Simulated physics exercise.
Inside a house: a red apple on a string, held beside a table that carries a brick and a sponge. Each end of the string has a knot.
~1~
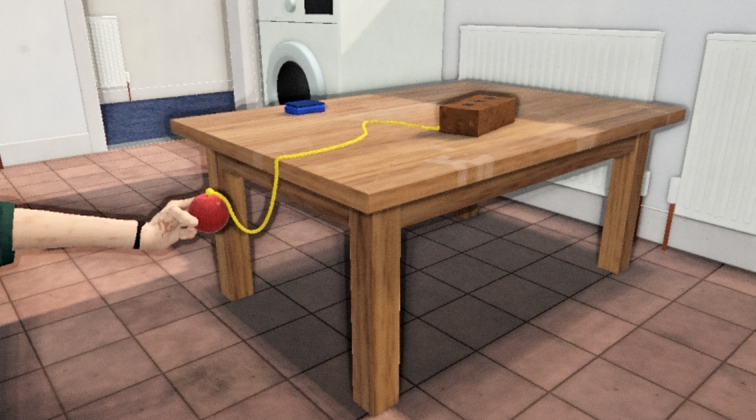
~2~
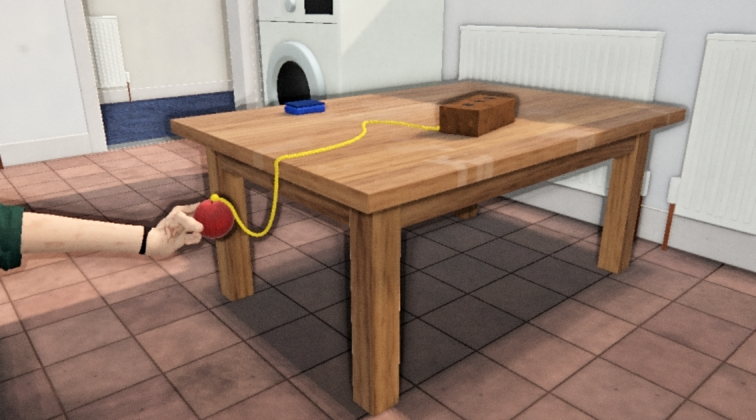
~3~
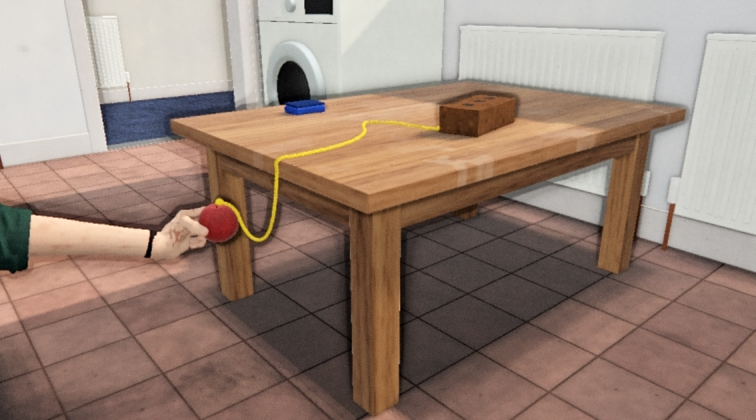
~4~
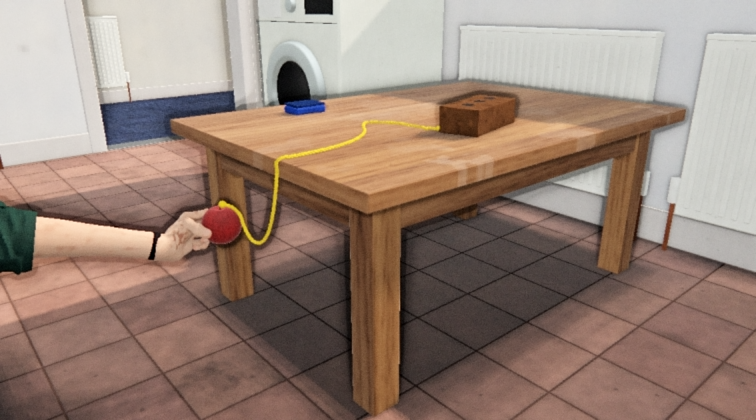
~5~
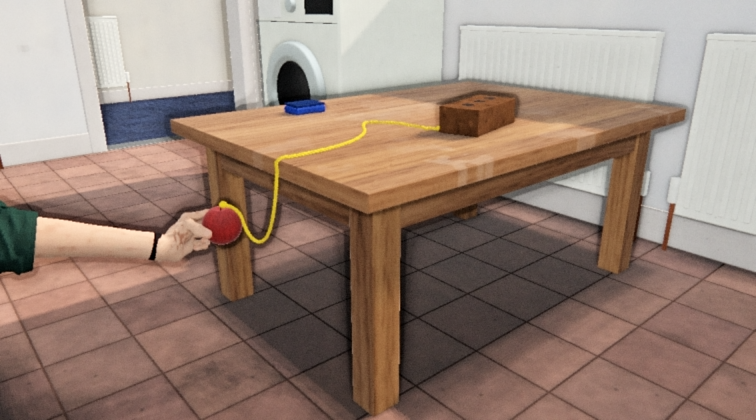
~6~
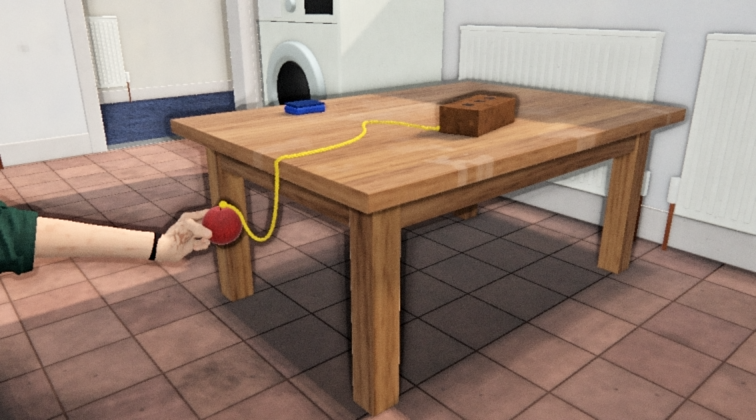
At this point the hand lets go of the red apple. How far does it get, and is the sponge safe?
So the red apple goes right down while the sponge holds its position.
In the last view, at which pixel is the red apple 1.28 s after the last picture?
At that time it is at about pixel (239, 360).
Then, 0.62 s after the last picture, apple on the floor near (239, 360); brick unmoved; sponge unmoved.
At rest, apple on the floor near (239, 360); brick unmoved; sponge unmoved. The red apple drops all the way and the sponge stays on top.
